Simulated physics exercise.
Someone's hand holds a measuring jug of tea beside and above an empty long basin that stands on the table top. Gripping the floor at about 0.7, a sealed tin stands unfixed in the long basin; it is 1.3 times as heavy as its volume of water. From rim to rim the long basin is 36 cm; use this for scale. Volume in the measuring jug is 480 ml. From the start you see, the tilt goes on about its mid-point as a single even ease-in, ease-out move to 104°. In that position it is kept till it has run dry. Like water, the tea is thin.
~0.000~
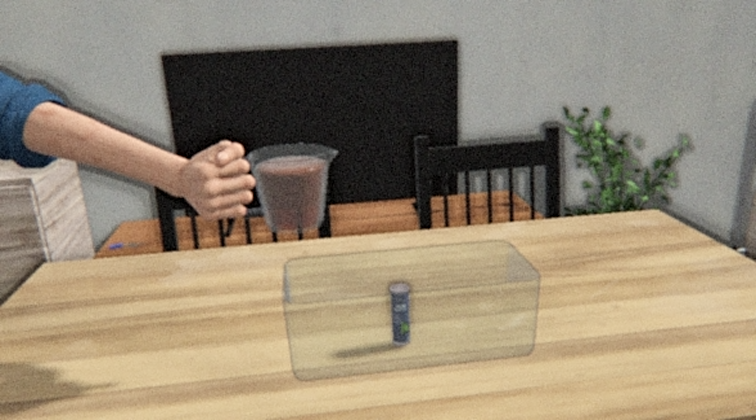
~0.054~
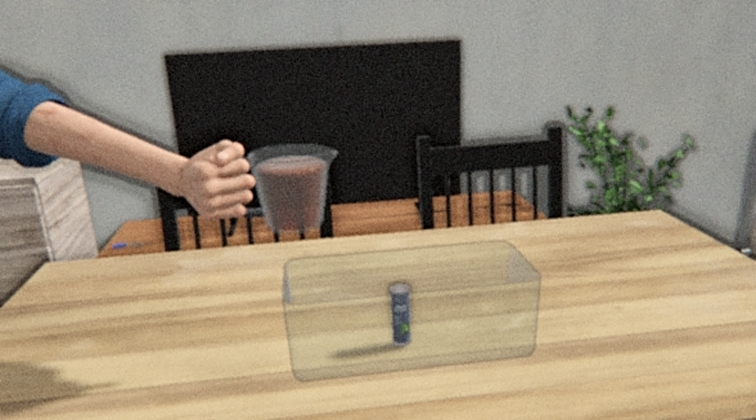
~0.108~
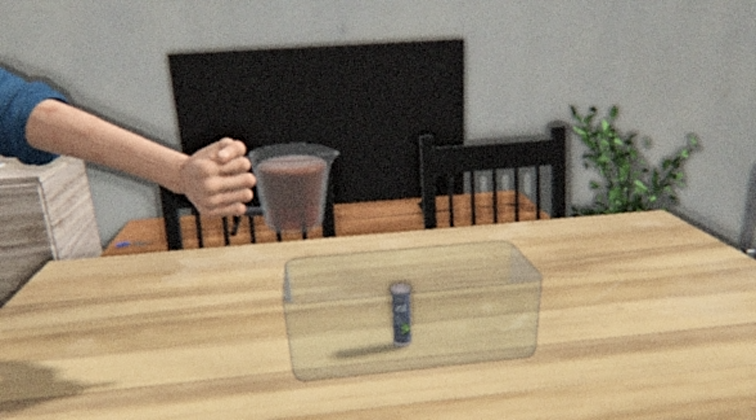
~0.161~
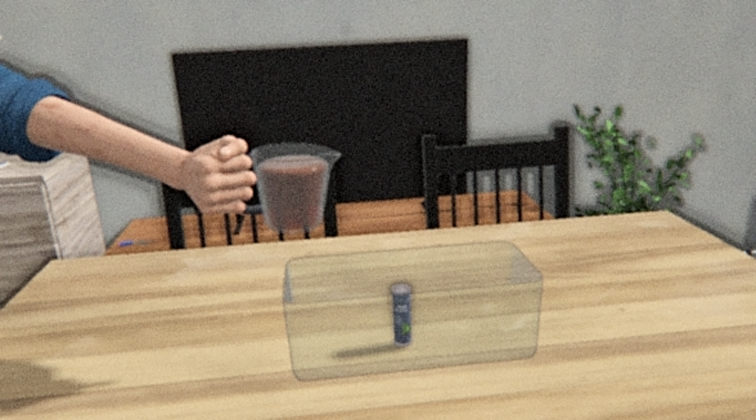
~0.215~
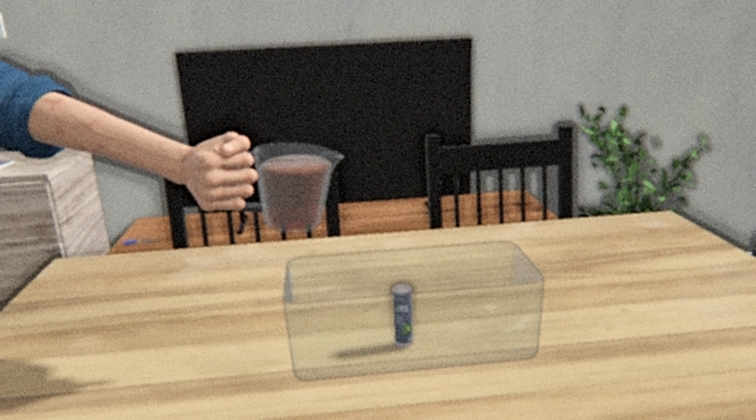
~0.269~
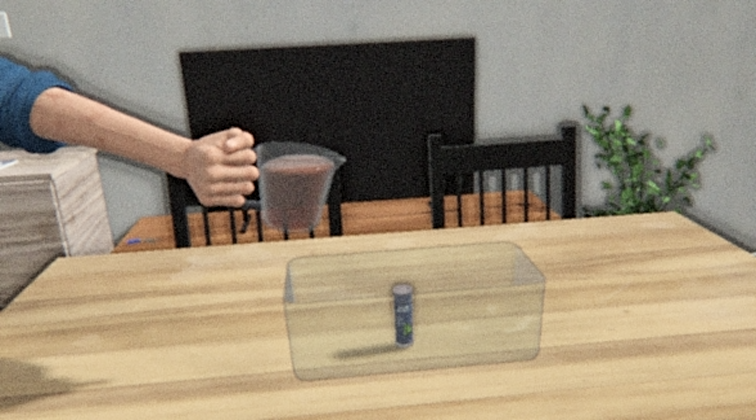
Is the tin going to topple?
Yes.
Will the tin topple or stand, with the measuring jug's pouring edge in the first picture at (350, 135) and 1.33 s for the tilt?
Then it stays on its base.
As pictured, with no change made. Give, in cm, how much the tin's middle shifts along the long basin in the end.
Net tin displacement: Roughly 7.5 cm.
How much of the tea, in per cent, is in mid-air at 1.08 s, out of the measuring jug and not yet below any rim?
Estimate: Around 16 per cent.
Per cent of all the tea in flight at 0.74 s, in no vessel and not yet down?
Roughly 18 percent.
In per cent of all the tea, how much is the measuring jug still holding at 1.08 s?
Around 18 in a hundred.
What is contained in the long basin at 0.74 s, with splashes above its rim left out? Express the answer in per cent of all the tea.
At that time the basin holds about 8 per cent of the liquid.
By 0.74 s the tilt is 61° and 74 per cent is still to pour; the tin stands where it began.
By 1.08 s the tilt is 95° and 18 per cent is still to pour; the tin stands where it began.
By 1.44 s the tilt is 104° and 0 per cent is still to pour; the tin leans 59°.
By 1.83 s the tilt is 104° and 0 per cent is still to pour; the tin lies on its side.
At rest the tin lies on its side.
